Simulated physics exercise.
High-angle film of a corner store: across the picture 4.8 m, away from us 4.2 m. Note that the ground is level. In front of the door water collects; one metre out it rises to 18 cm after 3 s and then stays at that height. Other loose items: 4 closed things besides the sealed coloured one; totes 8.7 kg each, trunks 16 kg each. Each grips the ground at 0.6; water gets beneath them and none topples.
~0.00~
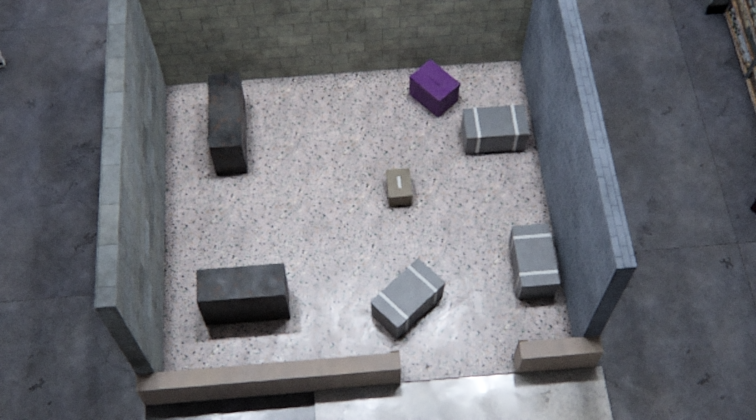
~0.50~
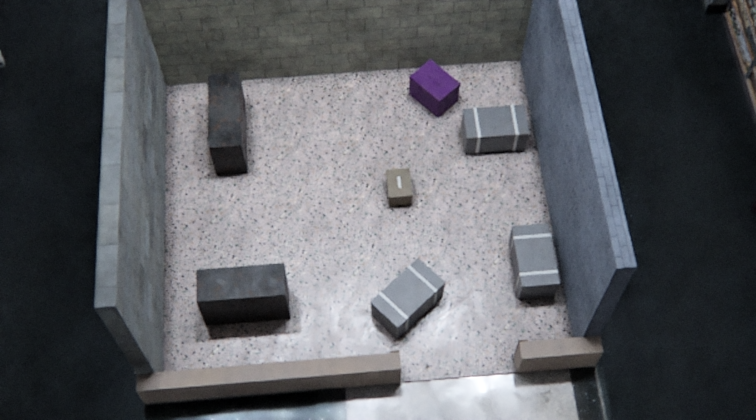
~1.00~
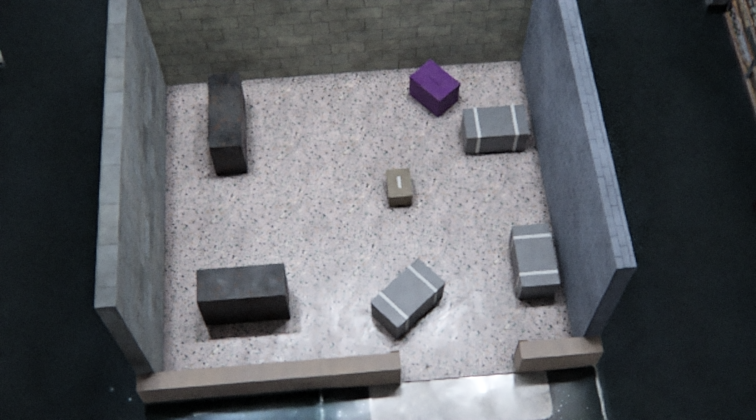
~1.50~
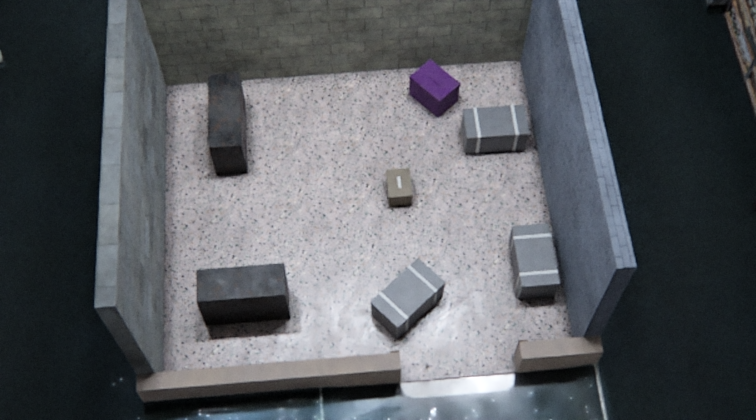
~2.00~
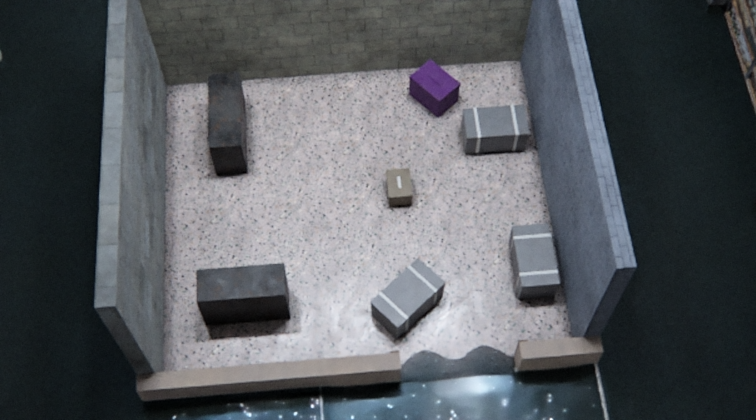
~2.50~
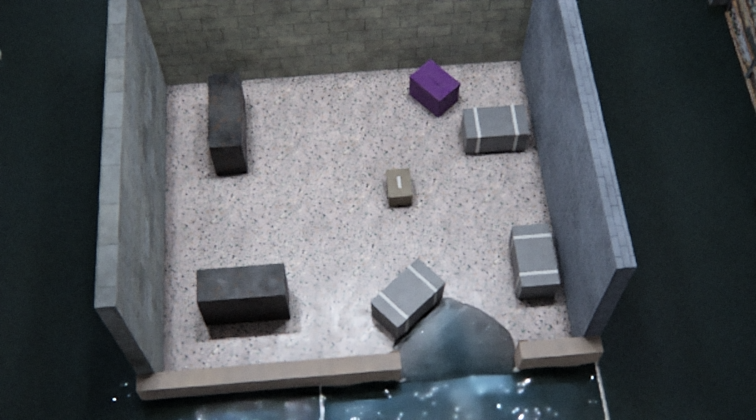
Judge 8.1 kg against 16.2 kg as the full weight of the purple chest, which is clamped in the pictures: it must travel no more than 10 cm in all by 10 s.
Going by the pictures, it is pinned by neither mass.
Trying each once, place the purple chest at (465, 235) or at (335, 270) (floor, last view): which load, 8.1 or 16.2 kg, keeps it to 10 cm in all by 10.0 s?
Taking them in turn, neither mass keeps it, and only the heavier mass keeps it.
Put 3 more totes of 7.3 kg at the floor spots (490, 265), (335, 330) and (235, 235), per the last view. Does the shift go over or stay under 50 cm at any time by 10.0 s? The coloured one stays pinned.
Answer by position: Outside the range; inside the range; inside the range.
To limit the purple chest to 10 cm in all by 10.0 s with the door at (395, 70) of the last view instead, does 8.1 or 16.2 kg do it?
Both masses fail.
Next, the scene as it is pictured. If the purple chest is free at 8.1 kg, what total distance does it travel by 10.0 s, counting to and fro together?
250 cm, roughly.
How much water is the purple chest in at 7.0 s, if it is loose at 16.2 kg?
7 cm, roughly.
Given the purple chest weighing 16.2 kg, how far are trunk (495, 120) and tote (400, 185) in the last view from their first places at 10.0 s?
200 cm, 10 cm.
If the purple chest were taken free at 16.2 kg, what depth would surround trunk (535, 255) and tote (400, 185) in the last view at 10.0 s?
Close to 6 and 6 centimetres.
After 3.5 s the purple chest would be 0 cm from its start with 8.1 kg and 0 cm from its start with 16.2 kg; 0 cm of water round it then.
After 4.5 s the purple chest would be 0 cm from its start with 8.1 kg and 0 cm from its start with 16.2 kg; 0 cm of water round it then.
After 7.0 s the purple chest would be 25 cm from its start with 8.1 kg and 17 cm from its start with 16.2 kg; 7 cm of water round it then.
After 10.0 s the purple chest would be 214 cm from its start with 8.1 kg and 196 cm from its start with 16.2 kg; 10 cm of water round it then.
